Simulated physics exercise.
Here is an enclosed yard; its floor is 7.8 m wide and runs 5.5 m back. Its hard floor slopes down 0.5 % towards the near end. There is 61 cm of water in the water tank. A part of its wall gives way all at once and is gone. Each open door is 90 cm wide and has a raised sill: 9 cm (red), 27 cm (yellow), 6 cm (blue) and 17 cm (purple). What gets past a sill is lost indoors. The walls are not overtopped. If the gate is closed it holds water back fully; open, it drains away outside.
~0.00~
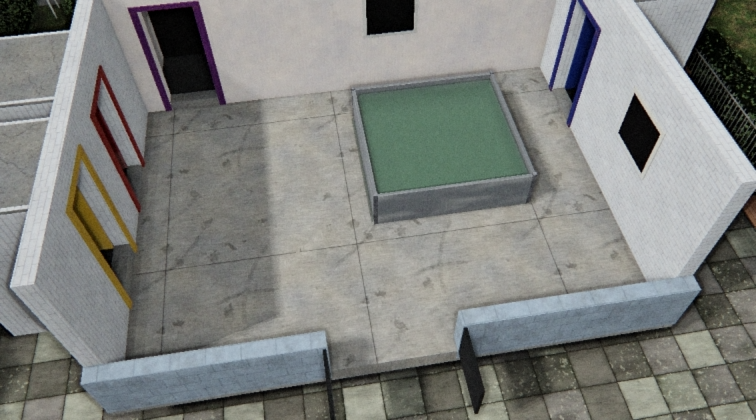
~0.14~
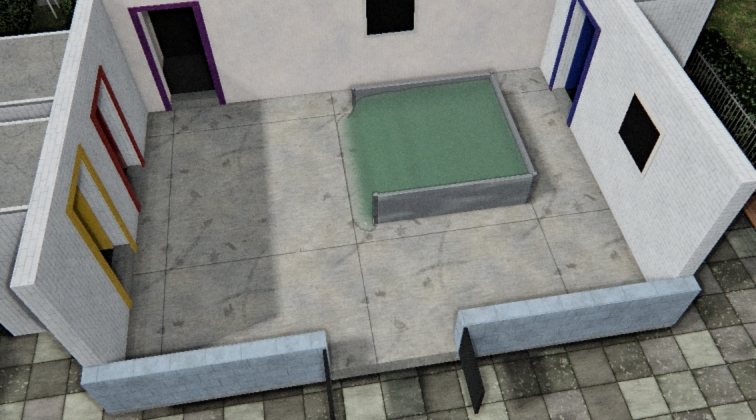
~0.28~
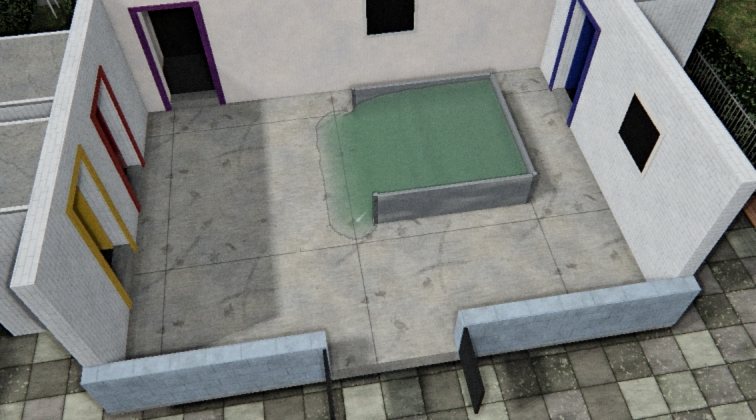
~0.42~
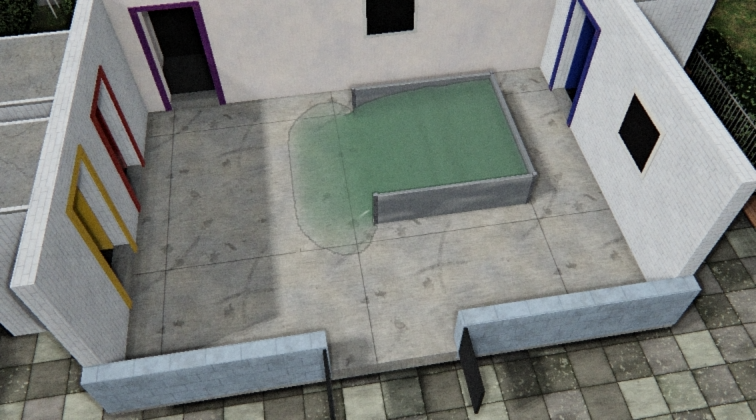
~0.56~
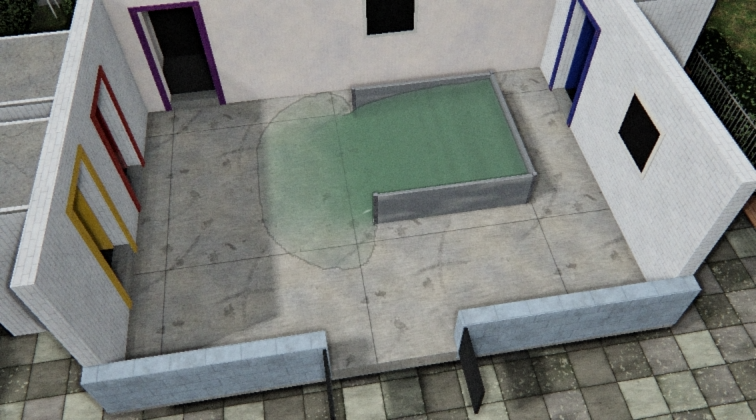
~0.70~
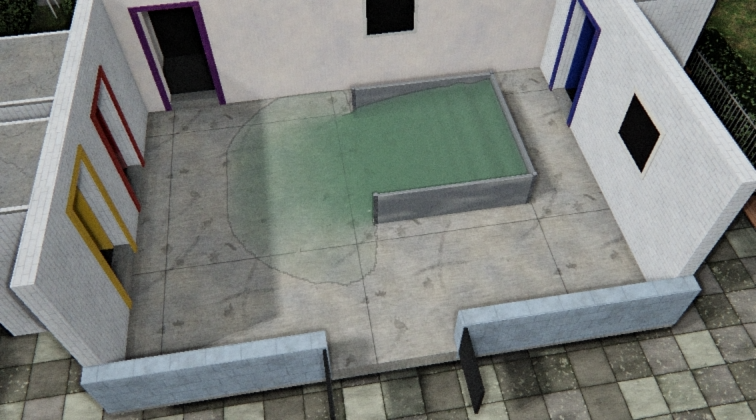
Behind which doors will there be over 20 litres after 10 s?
The water let in: At the red door it passes the limit; at the yellow door it keeps below the limit; at the blue door it stays under the limit; at the purple door it goes over the limit.
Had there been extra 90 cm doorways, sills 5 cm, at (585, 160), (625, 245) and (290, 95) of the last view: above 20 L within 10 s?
In that order: Not over, over, past it.
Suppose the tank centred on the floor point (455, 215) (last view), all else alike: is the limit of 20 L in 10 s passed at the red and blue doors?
Against that limit: Red past it, blue over.
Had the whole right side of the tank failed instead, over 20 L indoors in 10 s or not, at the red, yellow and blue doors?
Then: Red under, yellow not over, blue past it.
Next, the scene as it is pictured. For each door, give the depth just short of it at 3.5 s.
Depths in cm: Red 29, yellow 22, blue 0, purple 27.
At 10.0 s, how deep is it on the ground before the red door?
About 7.5 cm.
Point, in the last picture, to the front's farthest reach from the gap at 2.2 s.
At about (124, 386).
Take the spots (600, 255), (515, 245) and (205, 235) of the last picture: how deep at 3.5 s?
About 0, 0 and 6 cm.
After 1.4 s water covers 45 % of the floor and is deepest (28 cm) near (368, 207); red door 15 cm at the sill, 12 L in, yellow door 7 cm at the sill, 0 L in, blue door not reached, purple door 6 cm at the sill, 0 L in.
After 2.2 s water covers 55 % of the floor and is deepest (38 cm) near (147, 129); red door 31 cm at the sill, 120 L in, yellow door 25 cm at the sill, 0 L in, blue door not reached, purple door 13 cm at the sill, 0 L in.
After 3.5 s water covers 55 % of the floor and is deepest (36 cm) near (124, 386); red door 29 cm at the sill, 311 L in, yellow door 22 cm at the sill, 0 L in, blue door not reached, purple door 27 cm at the sill, 26 L in.
After 6.0 s water covers 75 % of the floor and is deepest (21 cm) near (124, 386); red door 13 cm at the sill, 439 L in, yellow door 15 cm at the sill, 1 L in, blue door not reached, purple door 12 cm at the sill, 54 L in.
After 10.0 s water covers 100 % of the floor and is deepest (16 cm) near (576, 316); red door 8 cm at the sill, 449 L in, yellow door 9 cm at the sill, 1 L in, blue door 7 cm at the sill, 0 L in, purple door 7 cm at the sill, 54 L in.
